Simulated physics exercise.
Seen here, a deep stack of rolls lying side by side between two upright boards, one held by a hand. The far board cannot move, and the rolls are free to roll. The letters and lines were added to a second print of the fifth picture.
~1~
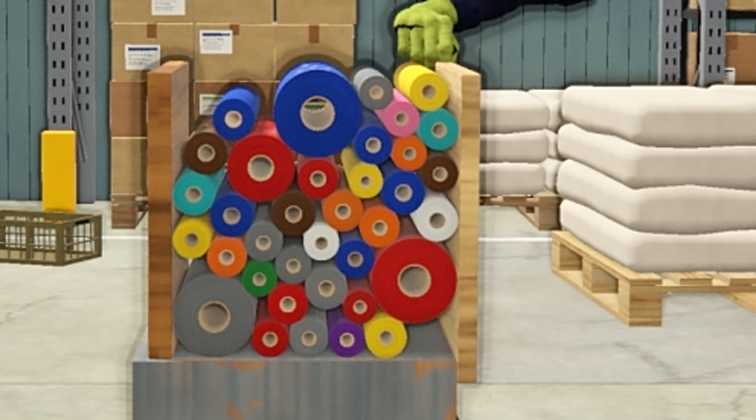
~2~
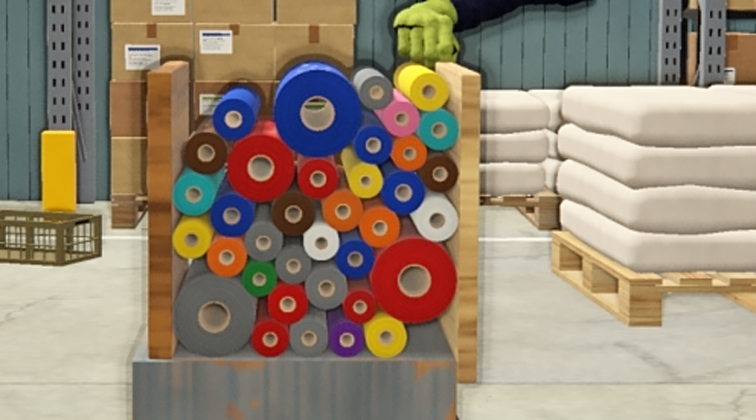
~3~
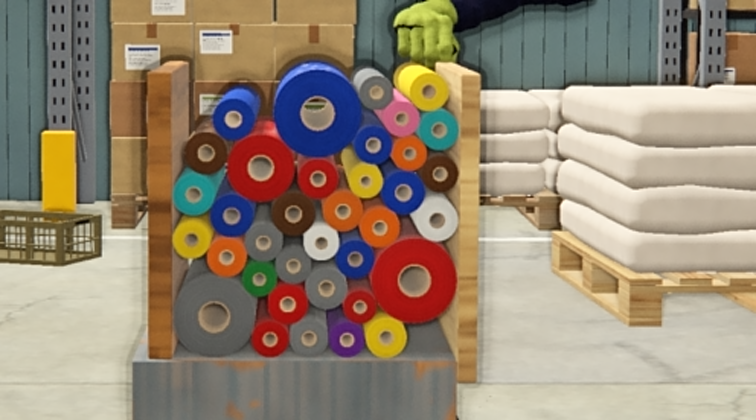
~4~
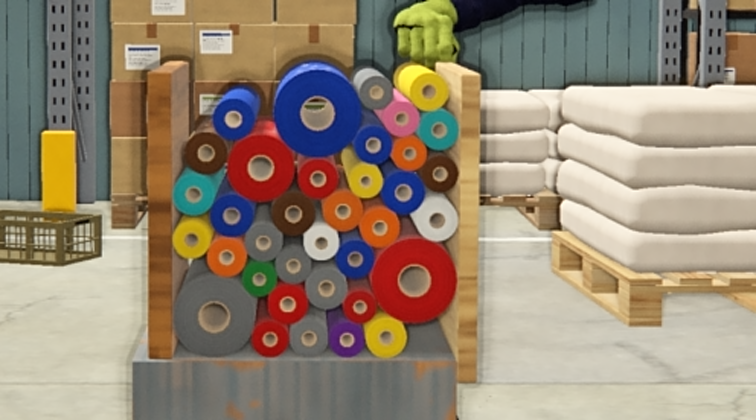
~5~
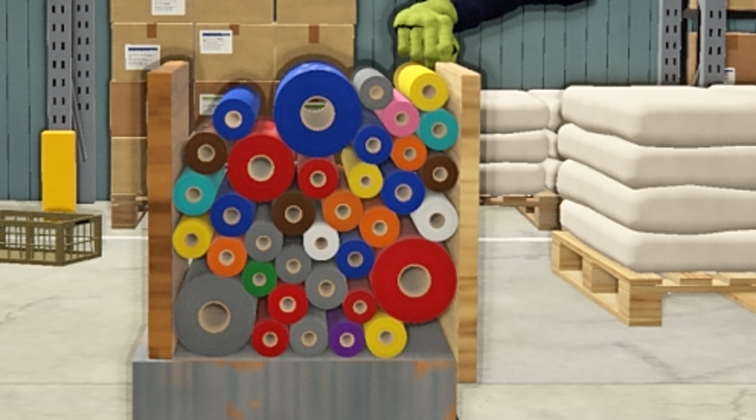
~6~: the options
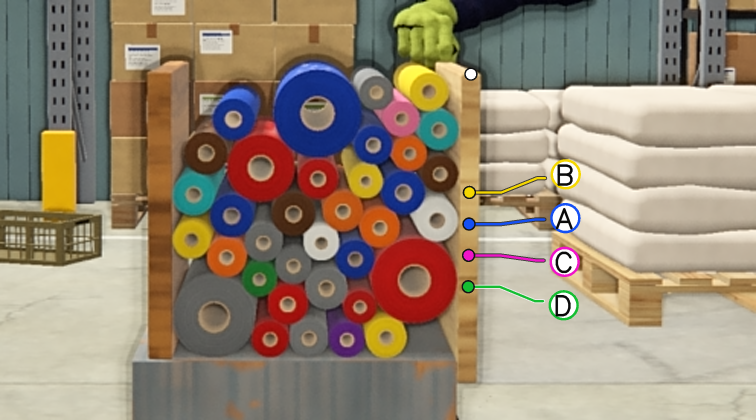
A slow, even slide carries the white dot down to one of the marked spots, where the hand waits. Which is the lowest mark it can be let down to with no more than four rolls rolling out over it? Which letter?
No lower than B.
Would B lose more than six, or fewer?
It loses fewer than six.
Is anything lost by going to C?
Yes, at C.
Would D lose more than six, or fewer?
It loses more than six.
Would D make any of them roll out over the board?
At D: Yes.
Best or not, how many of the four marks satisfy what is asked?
The number is one.
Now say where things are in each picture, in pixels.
An orange roll (409, 153); a pink roll (402, 118); a yellow roll (429, 91), in the first frame.
A yellow roll (429, 91); side board (452, 208), in the second frame.
A grey roll (215, 317); a red roll (414, 280), in the third frame.
A green roll (259, 279); a grey roll (263, 243), in the fourth frame.
A yellow roll (191, 240); an orange roll (409, 153); a pink roll (402, 118), in the fifth frame.
On the copy, A at (469, 224); B at (469, 193); C at (468, 255); D at (468, 287); the white dot at (471, 75).
On B. First, top of the board (460, 136).
Then, top of the board (459, 192).
Finally, top of the board (459, 192), four out over the board.
By contrast, A more than four out over the board; C more than four out over the board; D more than four out over the board.
